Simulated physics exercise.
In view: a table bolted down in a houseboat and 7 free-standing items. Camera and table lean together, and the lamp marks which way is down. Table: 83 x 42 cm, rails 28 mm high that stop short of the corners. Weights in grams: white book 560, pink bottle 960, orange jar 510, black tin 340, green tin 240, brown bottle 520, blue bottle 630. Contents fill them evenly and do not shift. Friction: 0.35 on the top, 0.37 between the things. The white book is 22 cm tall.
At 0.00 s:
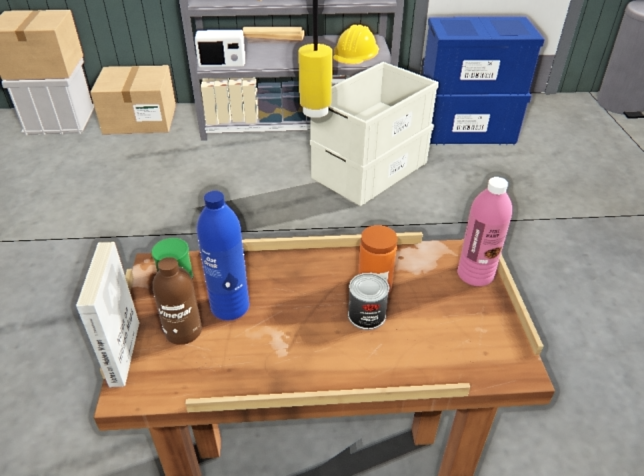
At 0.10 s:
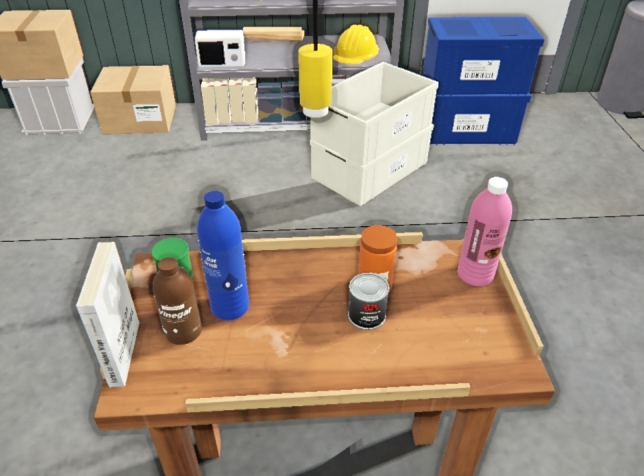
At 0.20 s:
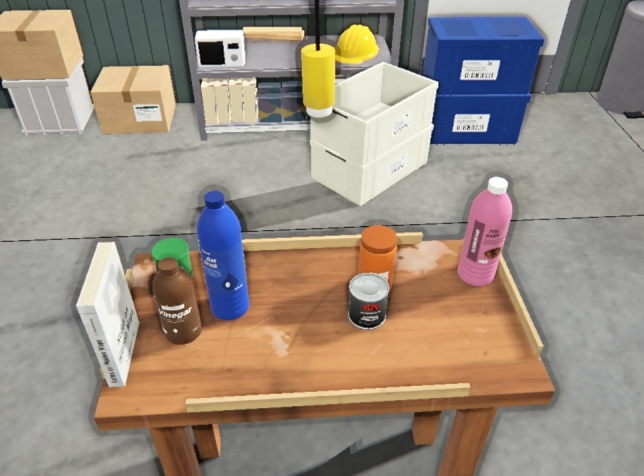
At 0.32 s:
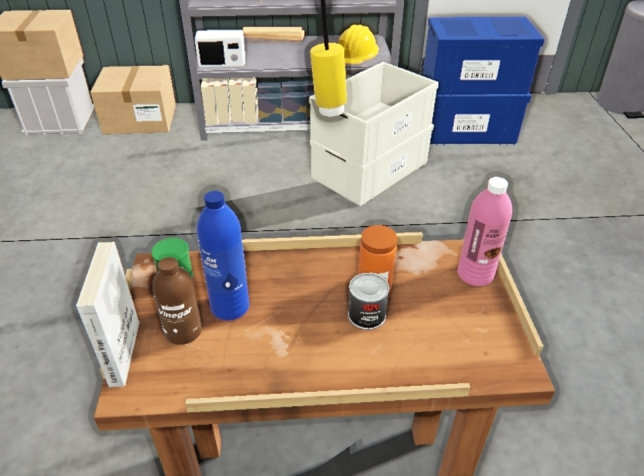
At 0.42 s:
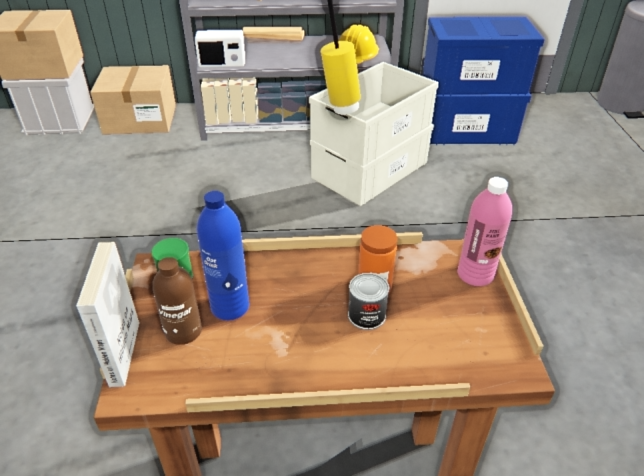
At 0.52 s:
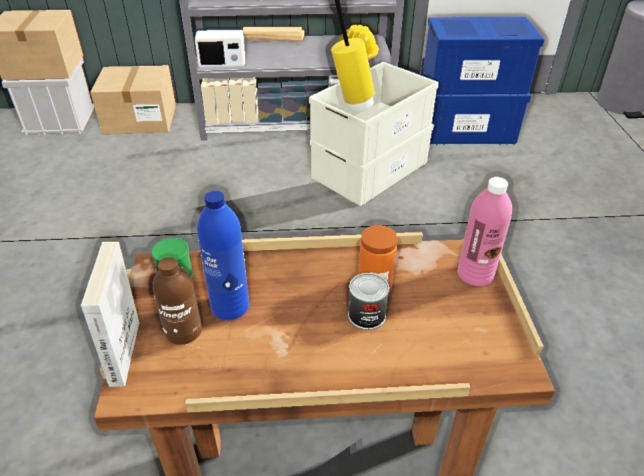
A yellow cylinder hanging above a workbench starts out still, then swings gradually to the right, tilting on its black cord, while the white book, the bottles, the orange jar and the tins stay in place on the wooden tabletop.
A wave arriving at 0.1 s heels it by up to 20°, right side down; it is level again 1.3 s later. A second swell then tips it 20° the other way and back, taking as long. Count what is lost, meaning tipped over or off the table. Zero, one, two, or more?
Tipped or gone: At least three.
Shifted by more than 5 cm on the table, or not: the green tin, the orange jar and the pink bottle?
The green tin holds its spot; the orange jar stays put; the pink bottle keeps its place.
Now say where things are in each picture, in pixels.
In the first frame, boat level; white book (112, 316); pink bottle (486, 231).
In the second frame, boat level; brown bottle (176, 299).
In the third frame, heel 1°, right side down; blue bottle (223, 256); orange jar (377, 263).
In the fourth frame, heel 5°, right side down; black tin (368, 301).
In the fifth frame, heel 10°, right side down; brown bottle (176, 299); blue bottle (223, 256).
In the sixth frame, heel 14°, right side down; white book (114, 315); pink bottle (486, 231).
After 0.82 s, heel 19°, right side down; white book 35° off its base near (155, 317); brown bottle 20° off its base; blue bottle 3° off its base.
After 1.02 s, heel 13°, right side down; white book on its side near (190, 329); brown bottle on its side; blue bottle 36° off its base.
After 1.12 s, heel 8°, right side down; white book on its side near (209, 345); brown bottle on its side; blue bottle 70° off its base.
After 1.82 s, heel 14°, left side down; white book on its side near (214, 347); brown bottle on its side; blue bottle on its side.
In the end (3.2 s), toppled on the table, white book, brown bottle and blue bottle; the other 4 under 5 cm from the start. In the last view, white book near (206, 348), pink bottle near (486, 231).
